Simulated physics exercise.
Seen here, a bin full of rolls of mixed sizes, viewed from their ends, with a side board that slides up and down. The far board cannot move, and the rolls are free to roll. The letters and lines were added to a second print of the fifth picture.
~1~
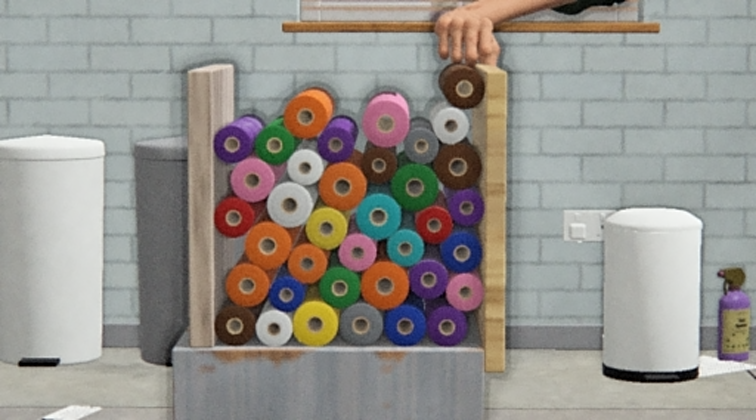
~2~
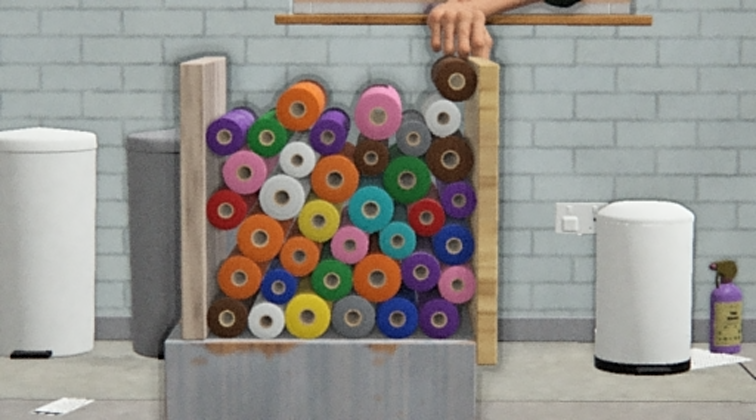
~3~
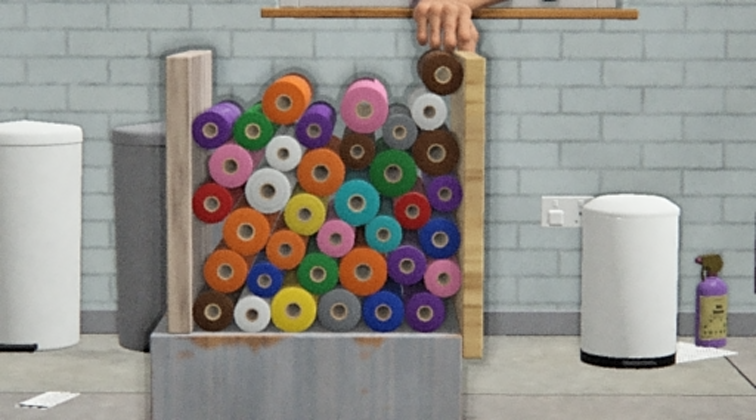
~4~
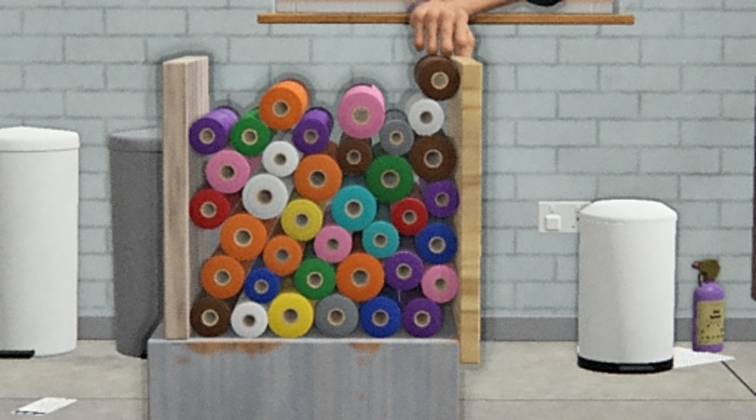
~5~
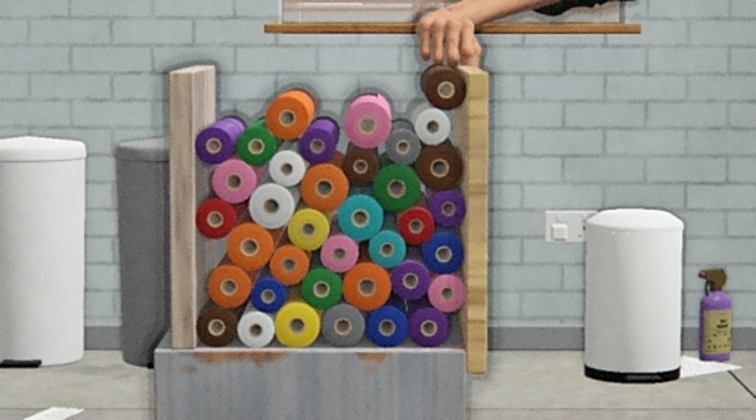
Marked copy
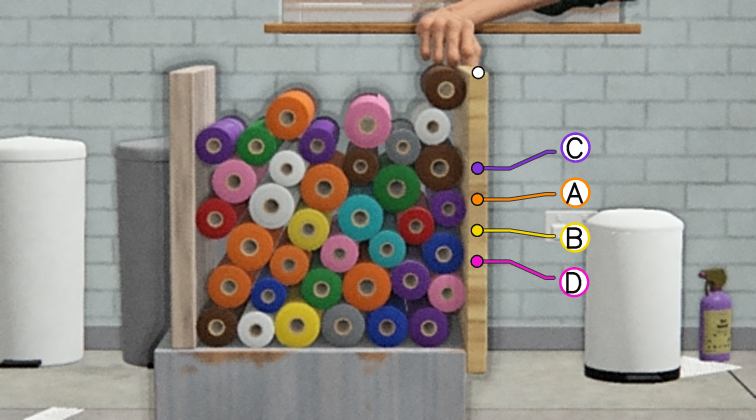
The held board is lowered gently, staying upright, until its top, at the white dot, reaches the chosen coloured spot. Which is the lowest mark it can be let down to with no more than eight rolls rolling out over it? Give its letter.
The answer is mark D.
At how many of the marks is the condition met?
Four of them.
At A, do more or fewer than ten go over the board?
At A, fewer than ten.
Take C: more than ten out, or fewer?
It loses fewer than ten.
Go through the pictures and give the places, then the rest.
In the first frame, a brown roll (235, 326); a purple roll (447, 327); a blue roll (286, 294).
In the second frame, a blue roll (279, 287); an orange roll (299, 256).
In the third frame, a turquoise roll (357, 203); an orange roll (321, 172).
In the fourth frame, a purple roll (311, 136); a purple roll (207, 136).
In the fifth frame, side board (469, 207); a brown roll (217, 327); a purple roll (429, 328).
On the marked copy, A at (477, 199); B at (477, 230); C at (478, 169); D at (477, 261); the white dot at (478, 73).
Taking D. A third of the way, top of the board (468, 155).
Two thirds of the way, top of the board (467, 248).
When it is over, top of the board (467, 260), about four out over the board.
As for the rest, A one out over the board; B one out over the board; C one out over the board.
